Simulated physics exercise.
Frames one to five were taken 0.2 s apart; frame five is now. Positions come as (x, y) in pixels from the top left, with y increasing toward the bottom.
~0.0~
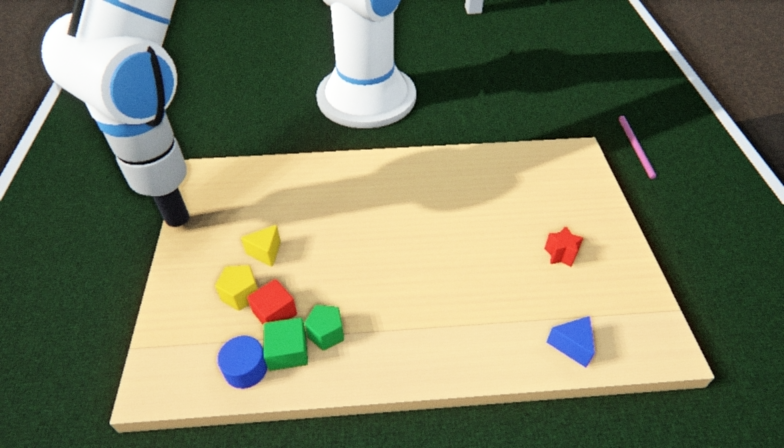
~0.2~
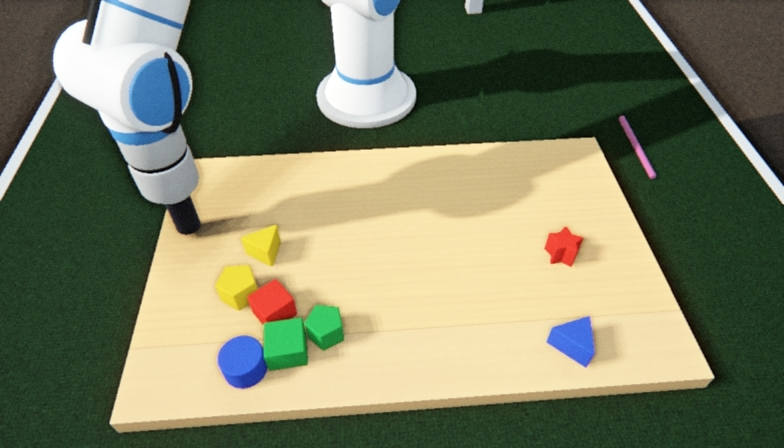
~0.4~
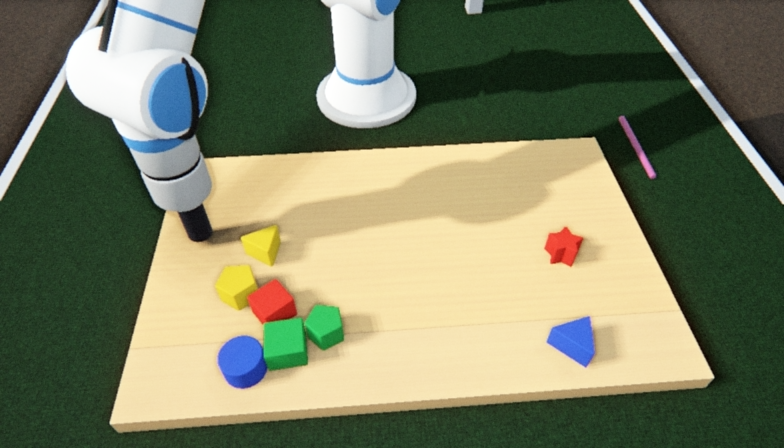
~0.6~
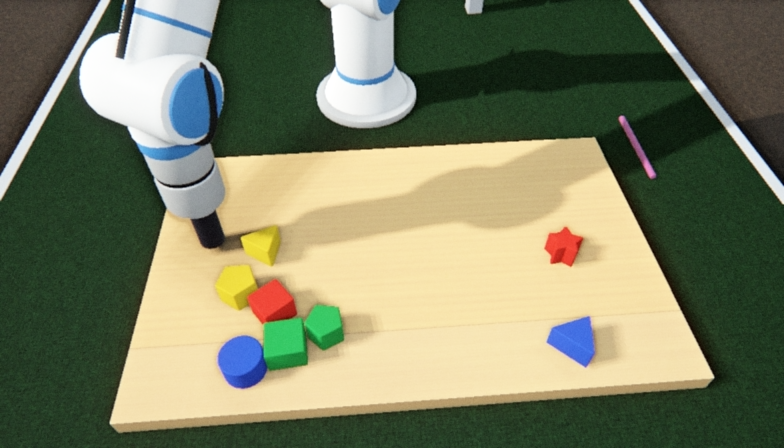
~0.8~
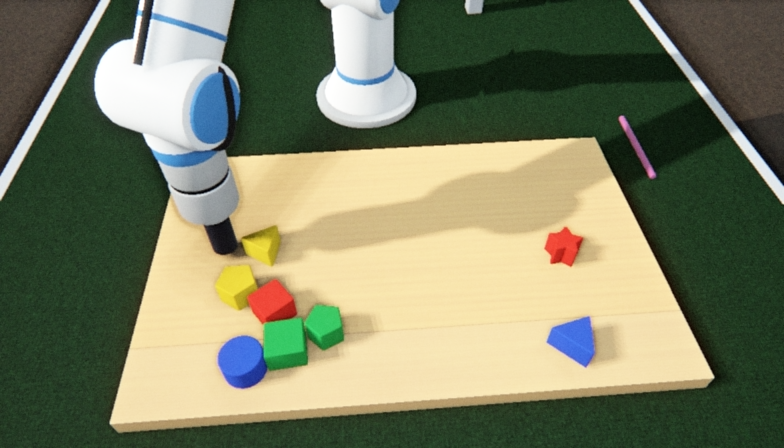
A white and blue robot arm with a black peg starts near the upper left corner of a wooden board and moves slightly right and downward, drawing close beside the yellow triangular piece. The coloured blocks, clustered at left with two apart at right, stay still throughout.
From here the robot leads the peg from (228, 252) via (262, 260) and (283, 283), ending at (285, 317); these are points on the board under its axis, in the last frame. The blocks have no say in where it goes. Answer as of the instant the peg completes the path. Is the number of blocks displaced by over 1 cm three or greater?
I believe so.
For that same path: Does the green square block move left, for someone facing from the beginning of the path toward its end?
No - that is not the case.
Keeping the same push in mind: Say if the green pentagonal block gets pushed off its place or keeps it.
Here the green pentagonal block stays on its spot.
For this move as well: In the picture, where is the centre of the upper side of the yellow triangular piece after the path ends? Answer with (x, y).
When the path ends, it will be at (300, 237).
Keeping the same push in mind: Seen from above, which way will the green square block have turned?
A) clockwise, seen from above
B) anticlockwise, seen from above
Letter B.
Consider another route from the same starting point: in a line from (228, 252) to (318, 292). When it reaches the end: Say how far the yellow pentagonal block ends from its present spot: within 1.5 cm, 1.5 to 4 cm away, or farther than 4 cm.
The best fit is under 1.5 cm.
What follows on the original path. One third of the way, peg (262, 255); yellow triangular piece (292, 237), turned 30° anticlockwise.
Two thirds of the way, peg (282, 277); yellow triangular piece (300, 237), turned 65° anticlockwise.
At the end, peg (283, 311); blue cylinder (233, 367); yellow triangular piece (300, 237), turned 65° anticlockwise; red square block (266, 335); green square block (285, 363), turned 20° anticlockwise; green pentagonal block not moved.
